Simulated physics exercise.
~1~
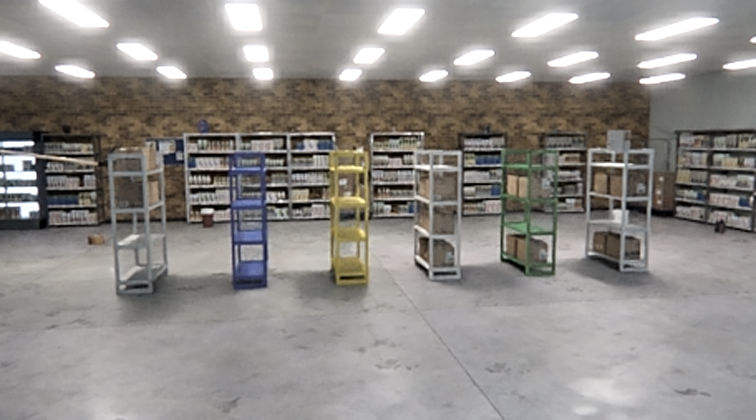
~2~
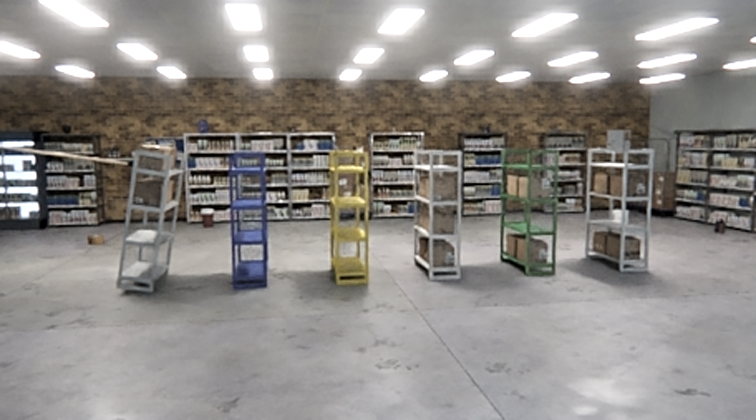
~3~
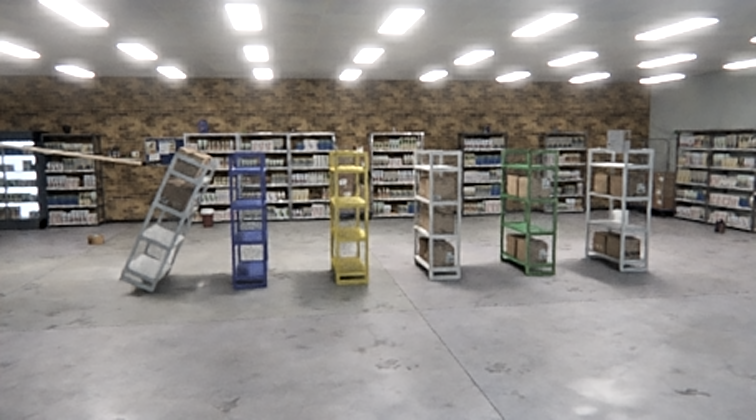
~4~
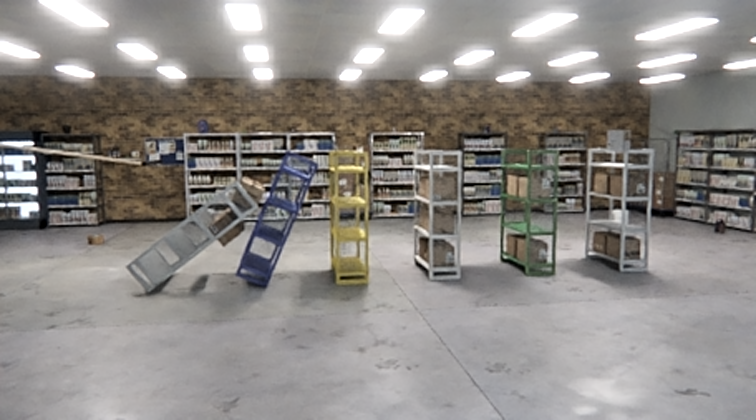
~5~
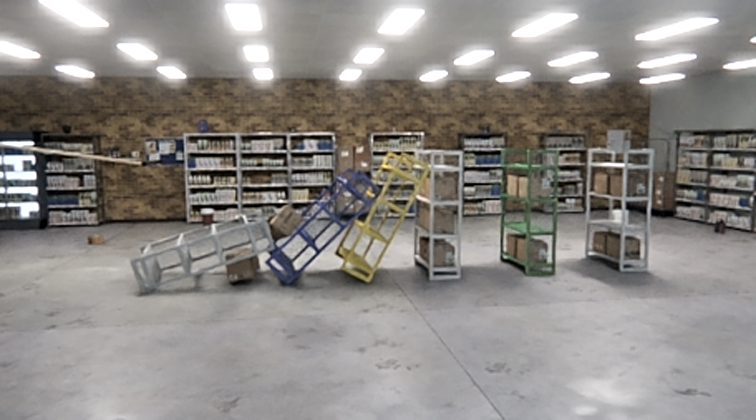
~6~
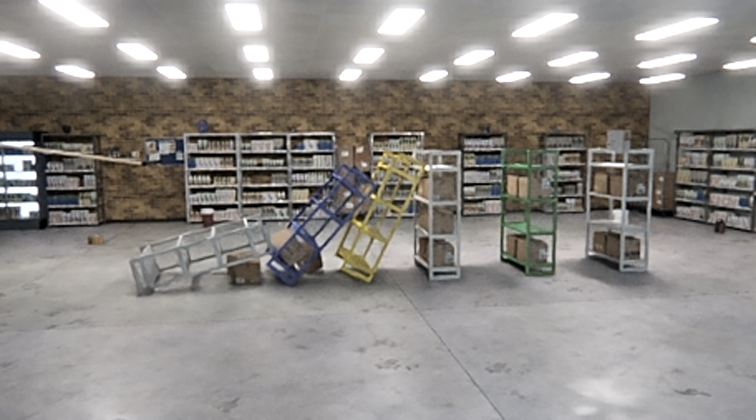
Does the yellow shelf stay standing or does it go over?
The yellow shelf goes over. It ends up tilted to the right, leaning against the upright shelf beside it.
